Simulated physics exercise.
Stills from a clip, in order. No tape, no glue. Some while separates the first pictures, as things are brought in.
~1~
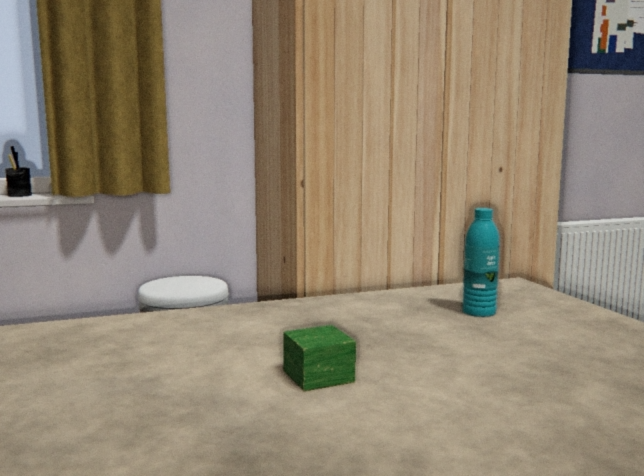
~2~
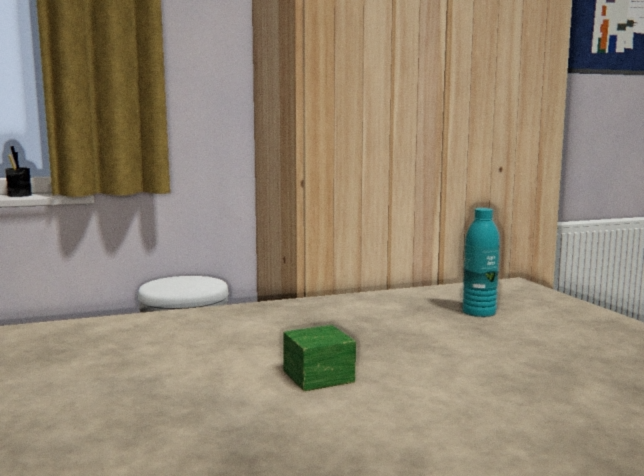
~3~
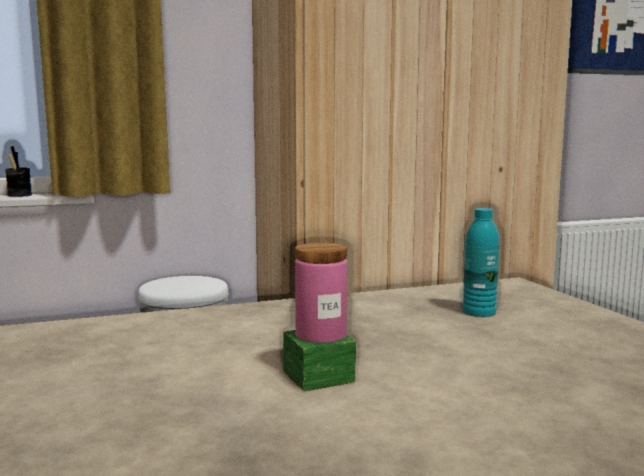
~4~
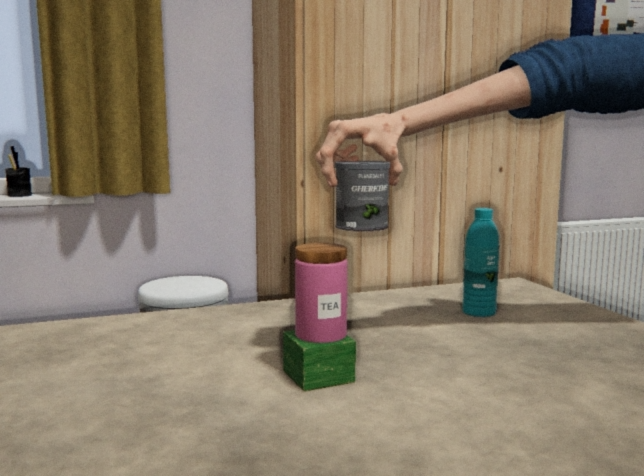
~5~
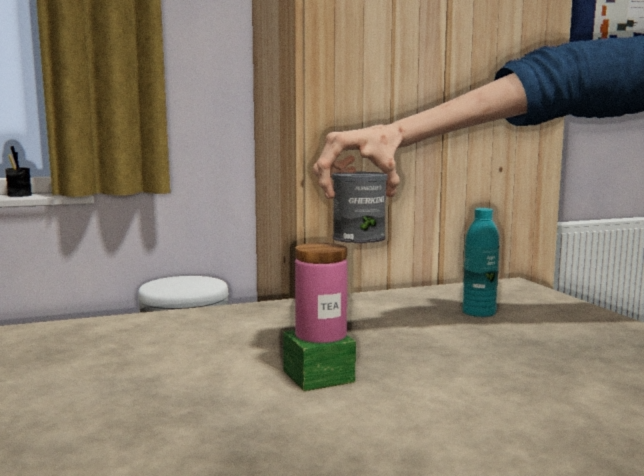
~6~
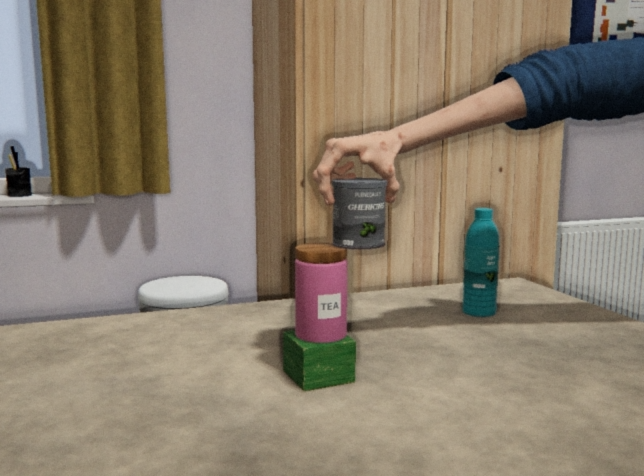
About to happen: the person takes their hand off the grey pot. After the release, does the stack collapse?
Yes, it collapses.
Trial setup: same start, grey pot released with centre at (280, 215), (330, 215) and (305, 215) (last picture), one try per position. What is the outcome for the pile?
In order, the pile tumbles down, then stands firm, and lastly stands firm.
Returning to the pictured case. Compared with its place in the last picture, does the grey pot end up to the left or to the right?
Off rightwards in the picture.
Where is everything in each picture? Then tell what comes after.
The last thing is not in view yet; turquoise bottle (482, 262), in the first frame.
The last thing is not in view yet, in the second frame.
The last thing is not in view yet; green block (319, 356), in the third frame.
Coming down; grey pot (362, 195); turquoise bottle (482, 262), in the fourth frame.
Coming down; grey pot (359, 206); pink jar (321, 292), in the fifth frame.
In place under the hand; grey pot (359, 213); green block (319, 356), in the sixth frame.
Then, 0.30 s on from there, grey pot now fallen.
Then, 0.40 s on from there, things are still on the move.
Then, 1.00 s on from there, nothing new.
In the end, fallen, grey pot; the other 3 unmoved. At the end, from the last picture's camera, grey pot near (404, 343). The pile comes apart.
